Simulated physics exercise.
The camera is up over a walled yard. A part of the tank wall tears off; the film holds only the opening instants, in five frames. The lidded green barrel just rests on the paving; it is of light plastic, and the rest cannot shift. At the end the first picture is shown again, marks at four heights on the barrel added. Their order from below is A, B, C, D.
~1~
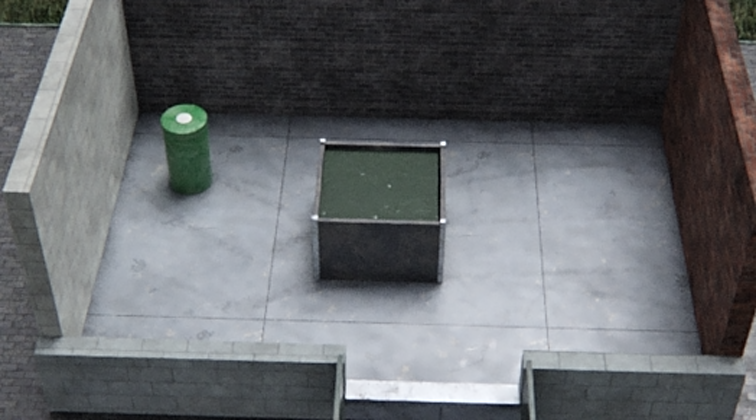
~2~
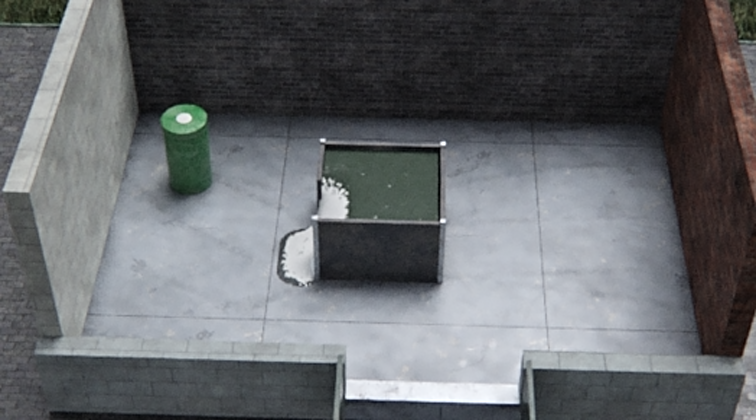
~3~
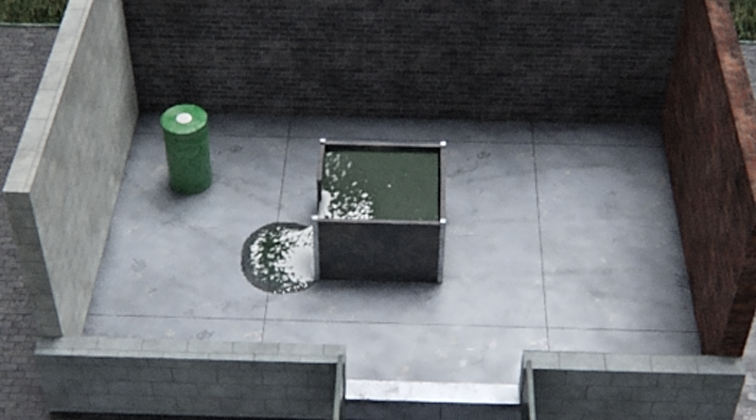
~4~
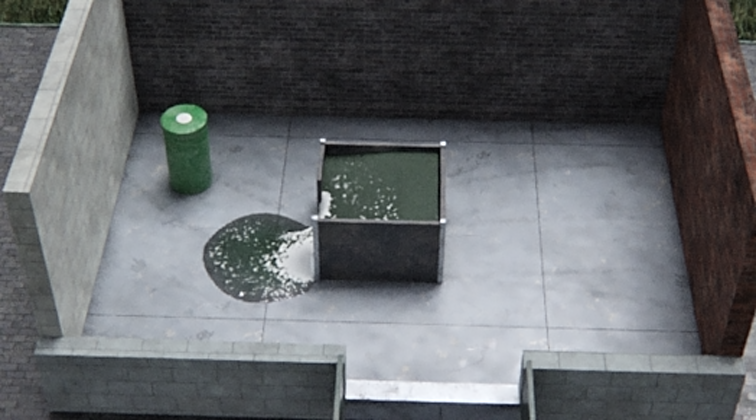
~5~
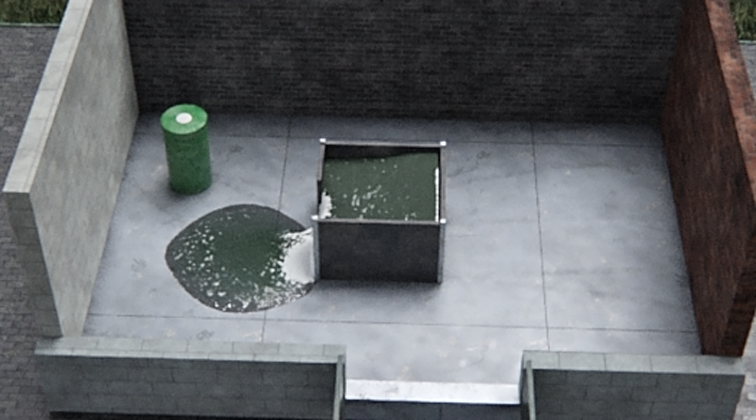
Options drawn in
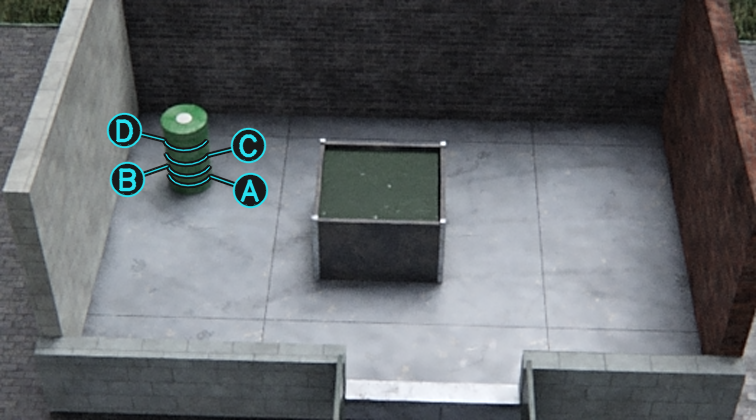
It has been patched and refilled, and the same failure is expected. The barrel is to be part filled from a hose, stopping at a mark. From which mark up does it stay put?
Use level A.
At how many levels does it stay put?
All four.
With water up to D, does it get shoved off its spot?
No, that is safe.
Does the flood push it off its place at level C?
No.
In cyan, A at (187, 185); B at (186, 176); C at (185, 164); D at (183, 150); from the bottom up A, B, C, D.
If A is chosen, it does not move.
If B is chosen, it does not move.
If C is chosen, it does not move.
If D is chosen, it does not move.
